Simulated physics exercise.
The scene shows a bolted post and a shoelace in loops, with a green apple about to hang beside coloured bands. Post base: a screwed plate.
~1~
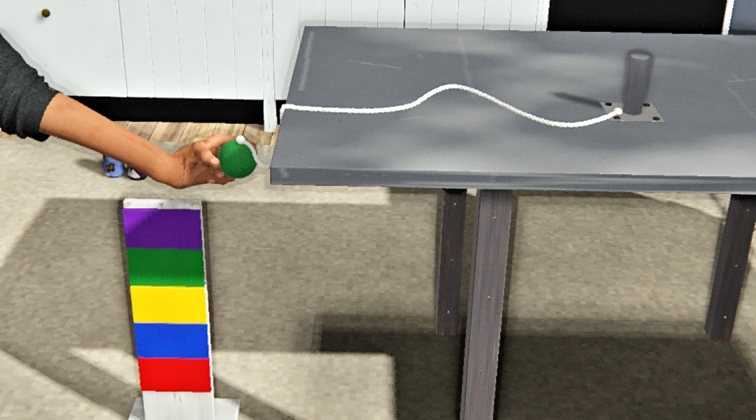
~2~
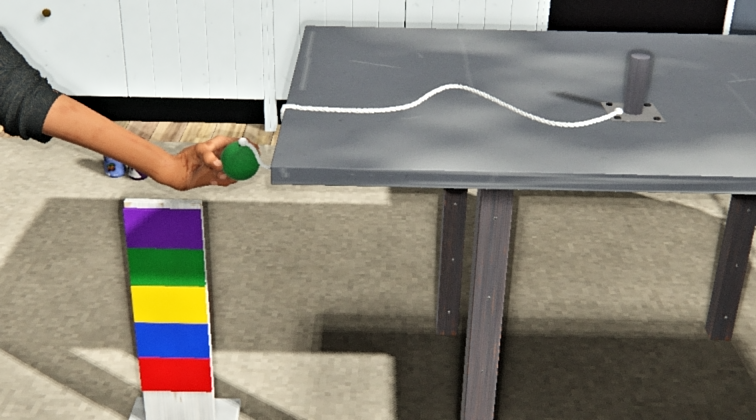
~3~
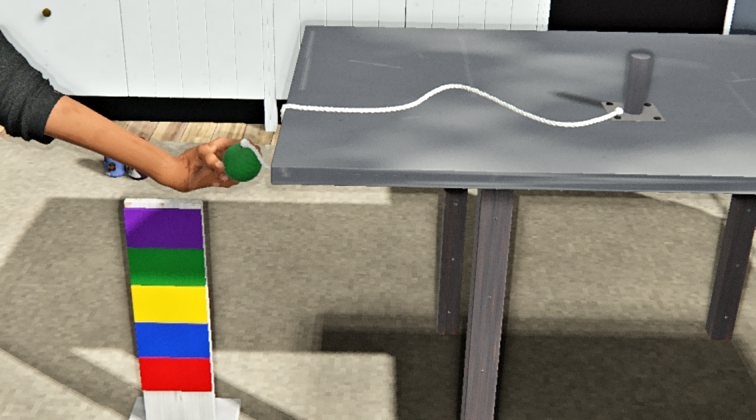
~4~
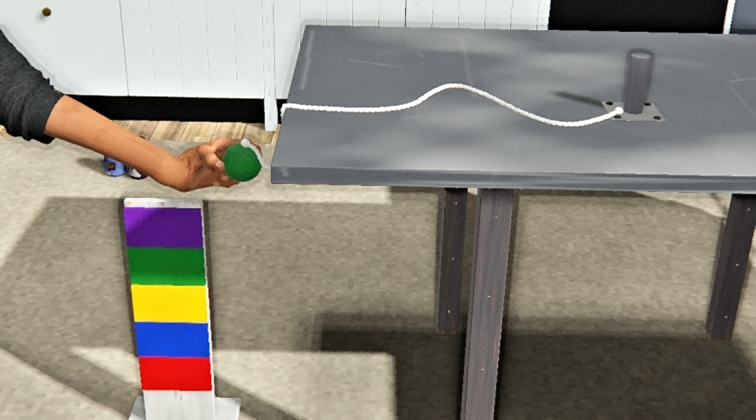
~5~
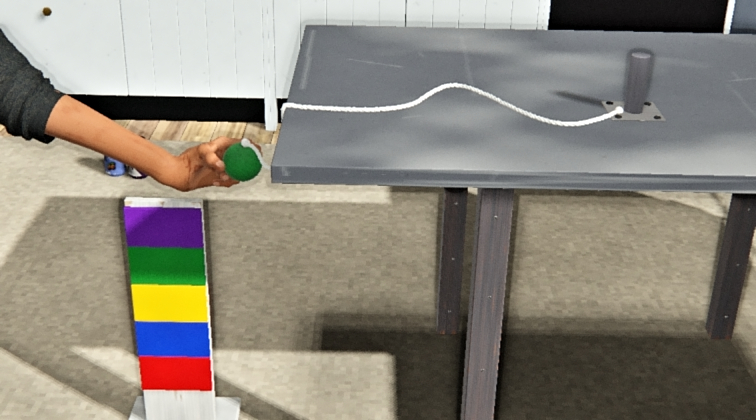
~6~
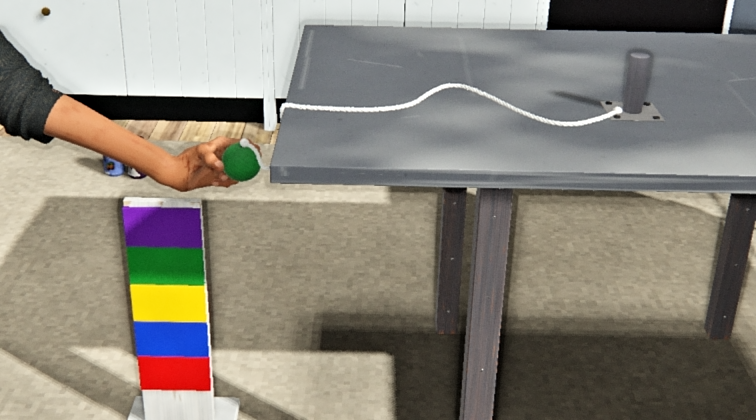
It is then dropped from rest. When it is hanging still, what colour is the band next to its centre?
Yellow.
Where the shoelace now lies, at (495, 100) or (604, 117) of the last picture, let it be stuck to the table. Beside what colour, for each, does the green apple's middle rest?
Results, in sequence: Green / yellow.
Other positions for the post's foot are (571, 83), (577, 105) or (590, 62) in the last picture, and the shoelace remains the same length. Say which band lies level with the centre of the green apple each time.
In turn, blue, then blue, then yellow.
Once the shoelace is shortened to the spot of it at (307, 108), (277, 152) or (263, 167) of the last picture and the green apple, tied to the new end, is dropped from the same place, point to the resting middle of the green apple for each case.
So, going through them: (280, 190) first, (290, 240) next, (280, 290) last.
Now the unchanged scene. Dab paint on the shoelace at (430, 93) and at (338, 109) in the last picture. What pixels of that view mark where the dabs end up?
(354, 106) and (284, 155).
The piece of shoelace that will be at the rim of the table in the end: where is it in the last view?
Pixel (383, 109).
Early on, apple near (304, 291); level with yellow.
Midway, apple near (281, 321); level with yellow.
Finally, apple near (286, 318); level with yellow. Its middle rests at the yellow band.
